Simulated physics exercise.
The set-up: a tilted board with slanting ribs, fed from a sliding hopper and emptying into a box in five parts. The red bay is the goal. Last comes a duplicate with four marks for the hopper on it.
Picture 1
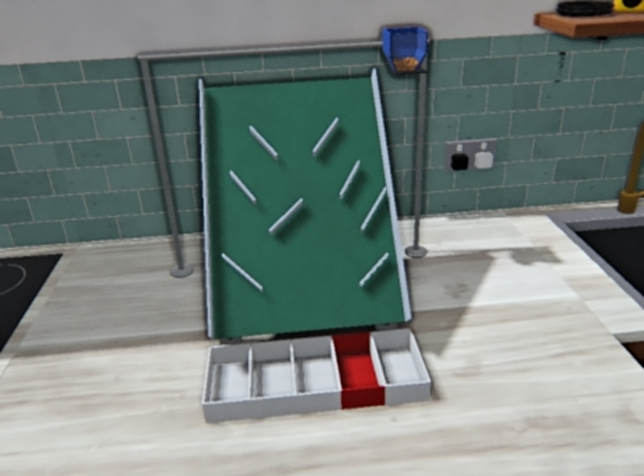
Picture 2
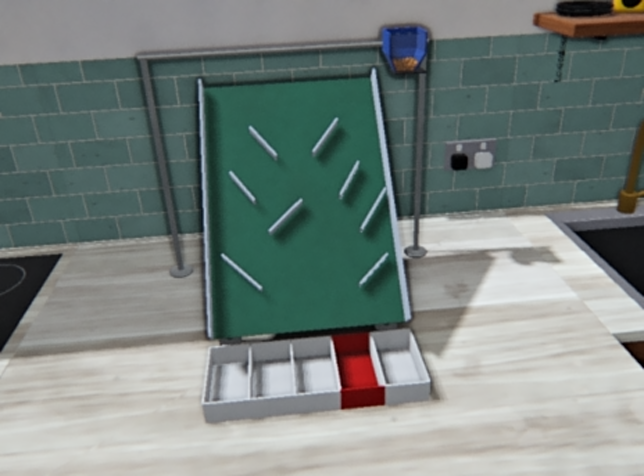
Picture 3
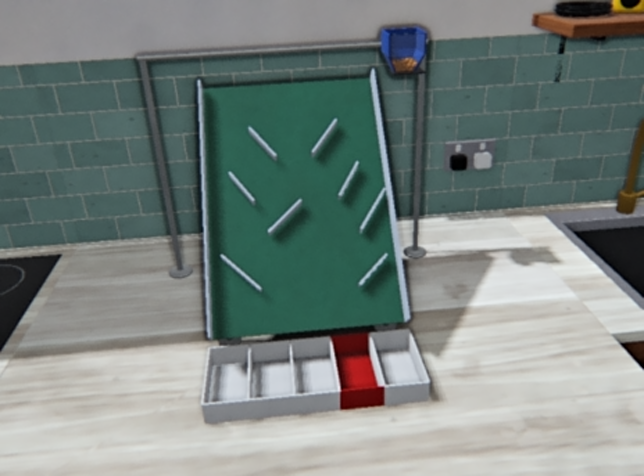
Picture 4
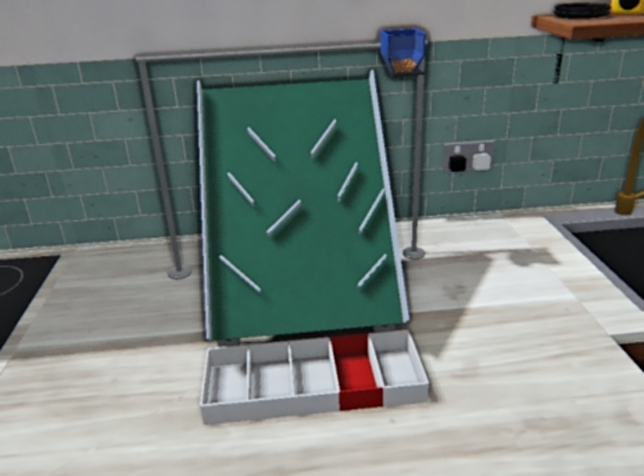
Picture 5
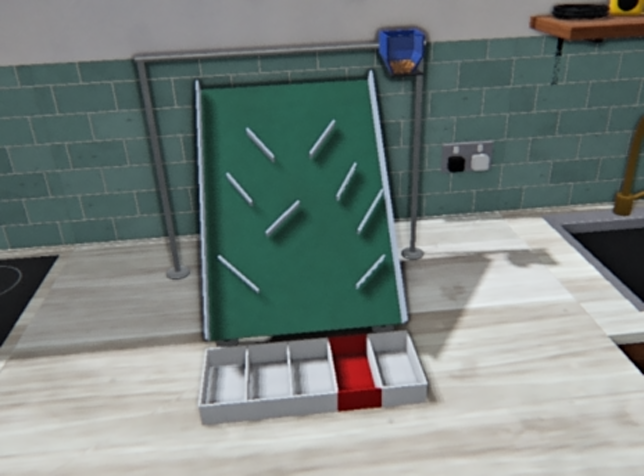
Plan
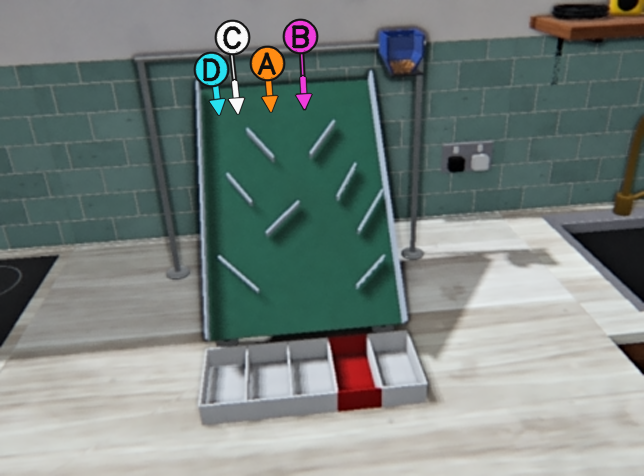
Green tilted board with slanting ribs standing motionless above a five-part box with one red bay, blue hopper staying at upper right.
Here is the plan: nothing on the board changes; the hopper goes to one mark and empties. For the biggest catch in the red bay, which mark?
A works best here.
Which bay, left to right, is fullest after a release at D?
The first.
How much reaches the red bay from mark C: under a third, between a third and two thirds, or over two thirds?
Mark C gives under a third.
On the marked copy, mark A meets the board at (270, 105); mark B meets the board at (304, 103); mark C meets the board at (237, 108); mark D meets the board at (218, 109).
For mark A, roughly half in the red bay, roughly half in other bays, just a few outside the box.
For mark B, about a tenth in the red bay, almost all in other bays.
For mark C, about a tenth in the red bay, the larger part in other bays, just a few outside the box.
For mark D, not one piece in the red bay, almost all in other bays.
